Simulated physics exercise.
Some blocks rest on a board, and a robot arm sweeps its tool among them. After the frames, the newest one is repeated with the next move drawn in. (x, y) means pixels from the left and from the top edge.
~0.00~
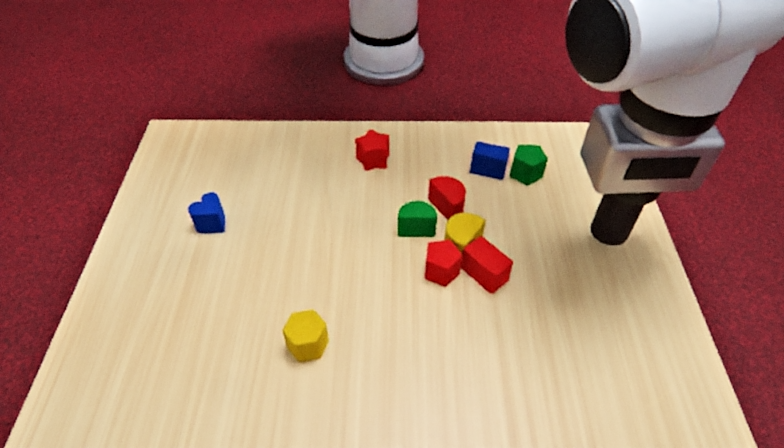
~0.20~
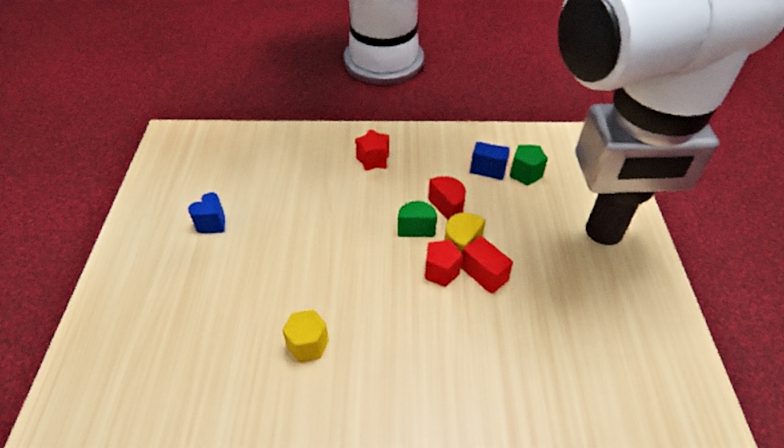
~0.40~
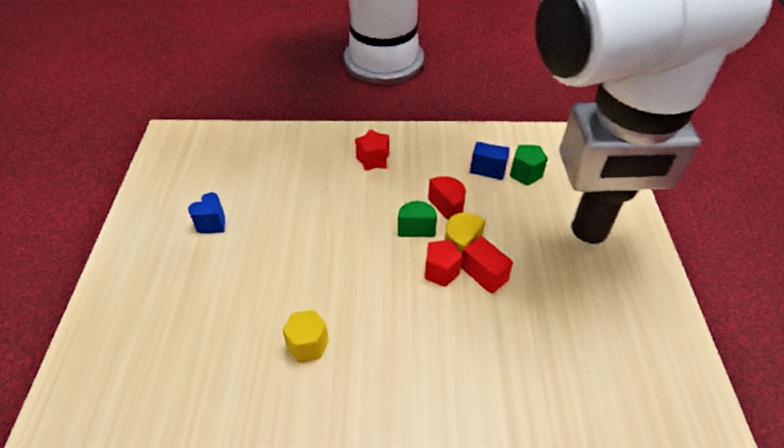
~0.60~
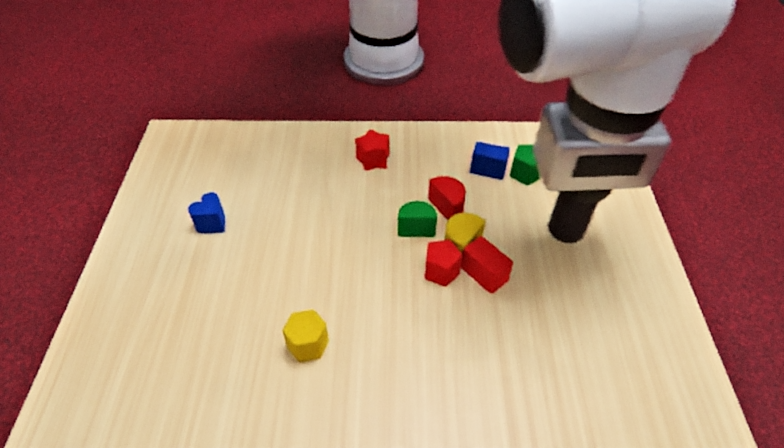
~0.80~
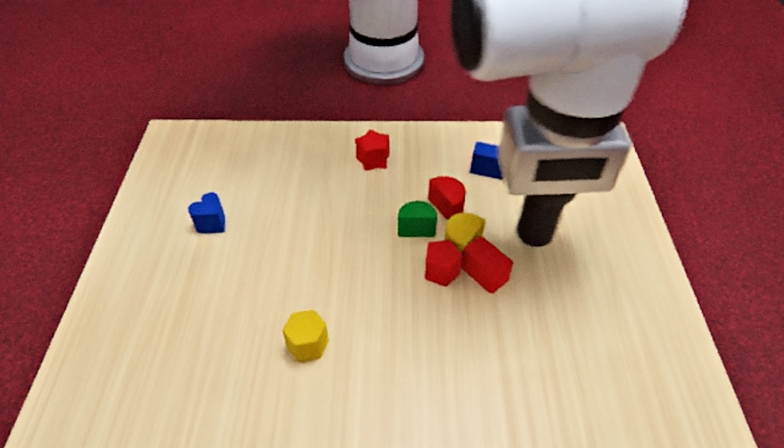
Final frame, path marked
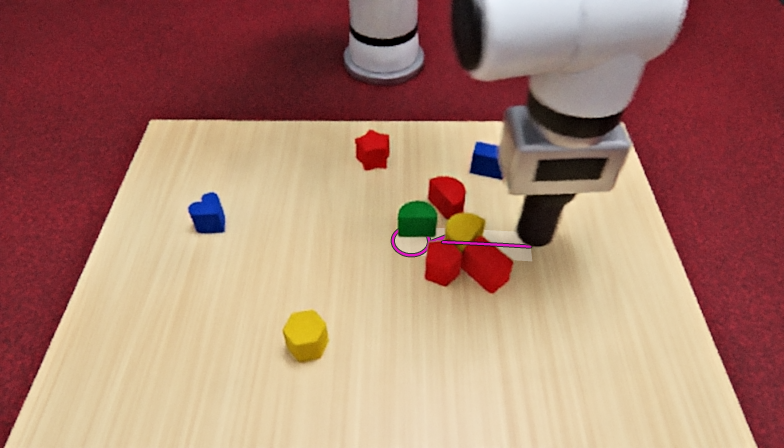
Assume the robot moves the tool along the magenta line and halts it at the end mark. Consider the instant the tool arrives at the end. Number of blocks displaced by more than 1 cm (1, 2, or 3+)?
The number will come to 2.
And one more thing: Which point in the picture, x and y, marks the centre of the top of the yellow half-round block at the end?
It is at (381, 231).
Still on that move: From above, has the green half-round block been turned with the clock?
My answer is yes.
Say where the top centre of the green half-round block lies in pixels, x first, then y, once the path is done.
It ends at (376, 204).
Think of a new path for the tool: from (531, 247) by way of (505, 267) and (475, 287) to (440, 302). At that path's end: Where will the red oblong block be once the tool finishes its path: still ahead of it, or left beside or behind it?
In the end it is ahead.
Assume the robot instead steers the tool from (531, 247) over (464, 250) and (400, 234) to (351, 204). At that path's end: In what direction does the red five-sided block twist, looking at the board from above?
It makes a clockwise turn.
Path on the board, in a line from (531, 247) to (411, 241).
The first path, step by step. One third of the way, tool at (493, 231); yellow half-round block at (459, 225), turned 15° anticlockwise.
Two thirds of the way, tool at (452, 229); green half-round block at (395, 207), turned 60° clockwise; red five-sided block at (439, 255); yellow half-round block at (420, 227), turned 55° anticlockwise; red oblong block at (484, 255), turned 25° anticlockwise.
At the end, tool at (412, 227); green half-round block at (376, 204), turned 125° clockwise; red five-sided block at (439, 255); yellow half-round block at (381, 231), turned 60° anticlockwise; red oblong block at (484, 255), turned 25° anticlockwise.
